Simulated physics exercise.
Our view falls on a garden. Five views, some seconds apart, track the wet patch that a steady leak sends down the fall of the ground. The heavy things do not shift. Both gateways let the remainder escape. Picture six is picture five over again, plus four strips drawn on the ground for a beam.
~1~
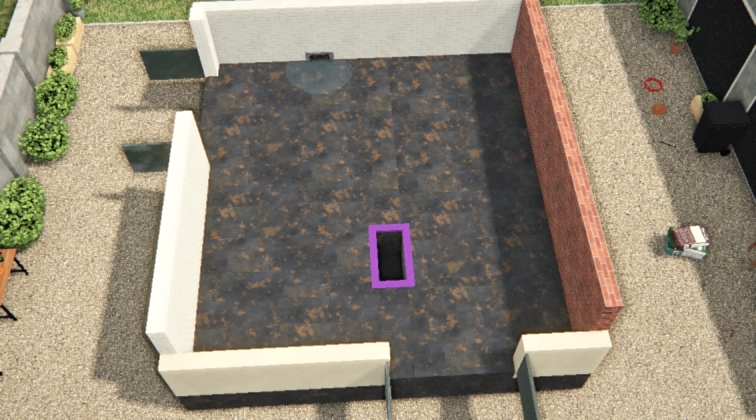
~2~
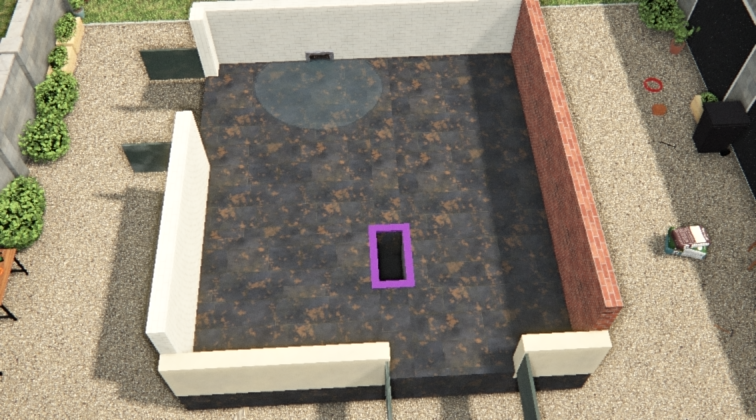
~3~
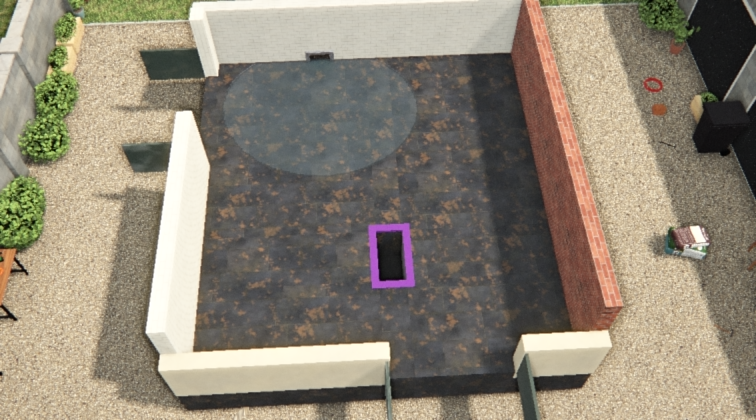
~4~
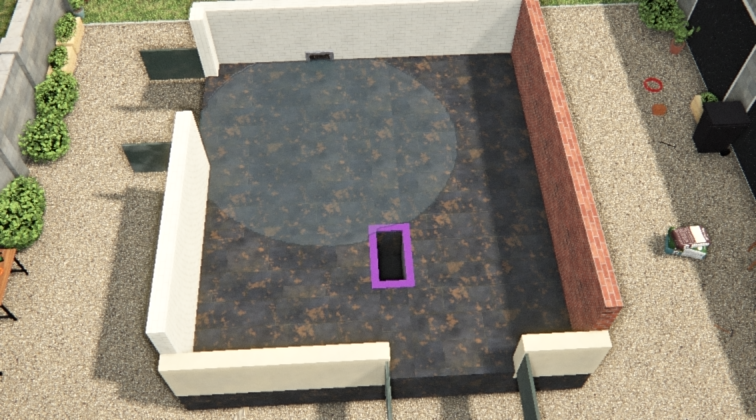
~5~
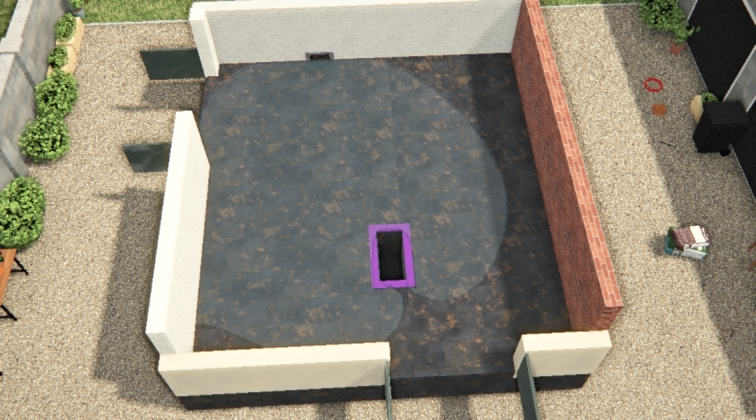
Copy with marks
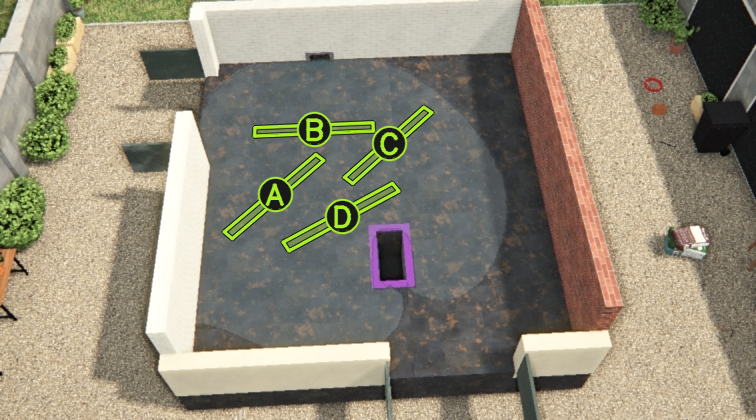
A dark, rust-flecked paved area in a garden, enclosed by low white, cream and red brick walls with gravel around it, is seen from high above. A small outlet sits at the back wall, a purple-framed black drain lies right of centre towards the front, and green bushes line the left. Pale water spreads steadily from the outlet across the paving, reaching the drain, while the camera stays still.
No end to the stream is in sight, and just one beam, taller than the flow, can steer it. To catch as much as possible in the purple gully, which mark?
Choose A.
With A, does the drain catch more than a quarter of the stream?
No, it does not.
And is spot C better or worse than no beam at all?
Worse.
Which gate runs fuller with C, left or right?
More leaves on the right.
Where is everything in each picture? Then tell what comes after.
Outfall at (320, 56); purple gully at (391, 255); open gate at (451, 361); open gate at (214, 119); 2 % of the ground under water, visible out to (347, 82); purple gully still dry, in the first picture.
In the second picture, 9 % of the ground under water, visible out to (355, 119); purple gully still dry.
In the third picture, 21 % of the ground under water, visible out to (374, 162); purple gully still dry.
In the fourth picture, 40 % of the ground under water, visible out to (358, 237); purple gully still dry.
In the fifth picture, 63 % of the ground under water, visible out to (269, 328); purple gully taking water.
In lime, A from (228, 235) to (319, 157); B from (254, 131) to (373, 126); C from (348, 180) to (427, 109); D from (286, 246) to (395, 187).
With A, about 18 % of the stream goes into the purple gully, about 81 % out by the gates.
With B, about 7 % of the stream goes into the purple gully, about 92 % out by the gates.
With C, about 8 % of the stream goes into the purple gully, about 91 % out by the gates.
With D, about 7 % of the stream goes into the purple gully, about 93 % out by the gates.
